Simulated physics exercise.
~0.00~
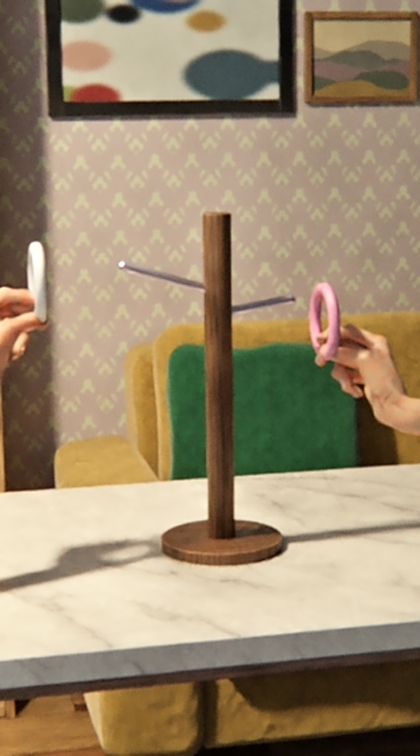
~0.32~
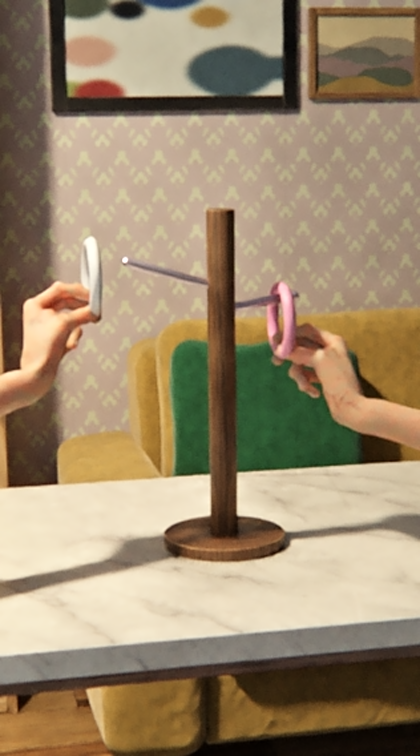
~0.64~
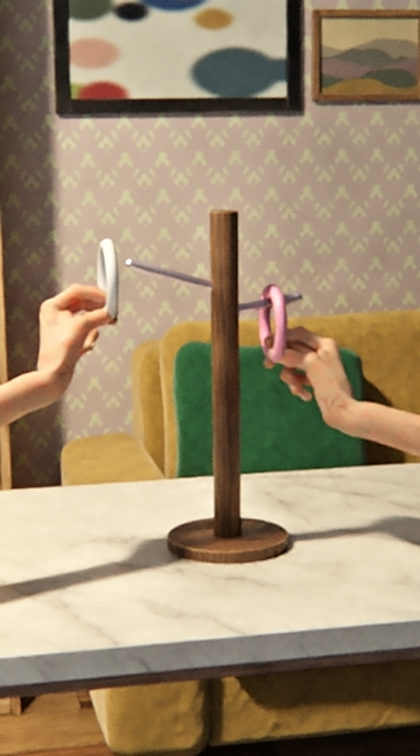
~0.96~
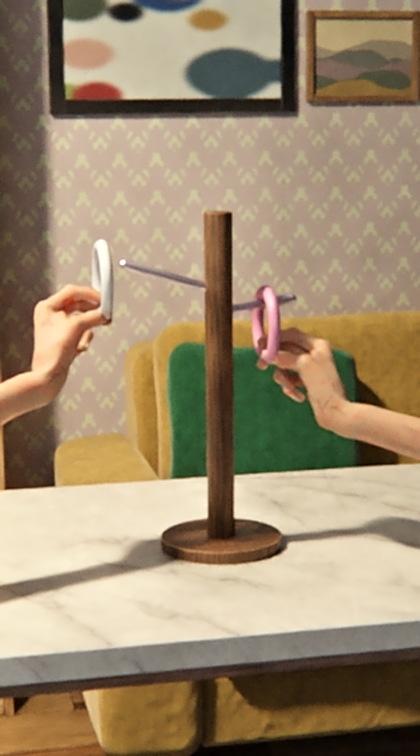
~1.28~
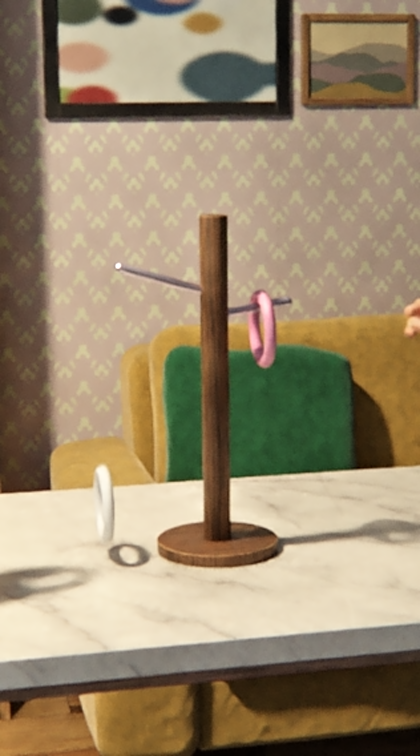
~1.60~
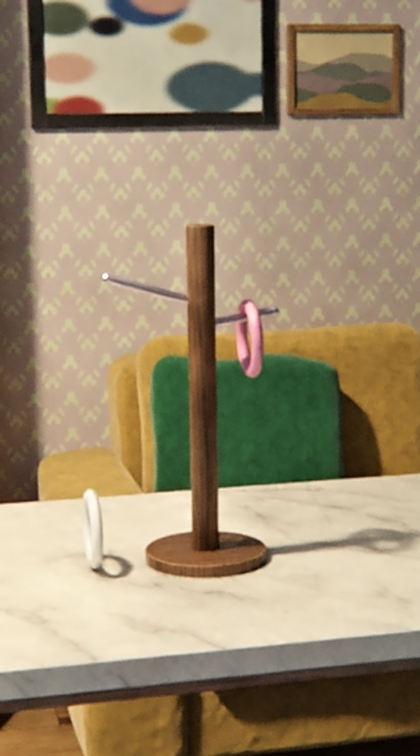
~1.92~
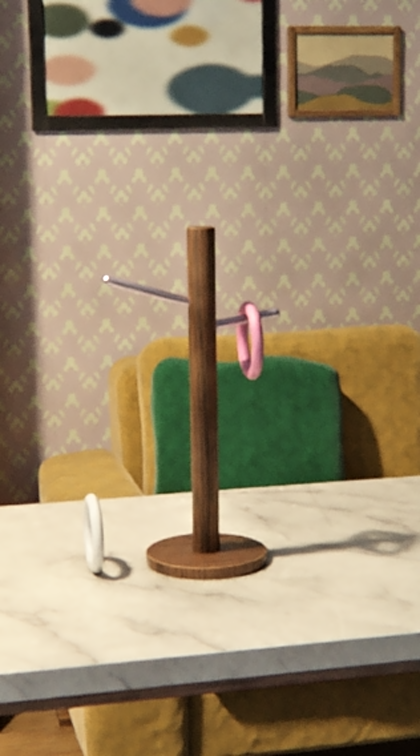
In the video, two hands bring a white ring and a pink ring toward the arms of a wooden peg stand on a marble table. Once released, the pink ring stays hanging on the right arm, while the white ring drops and ends upright on the tabletop.
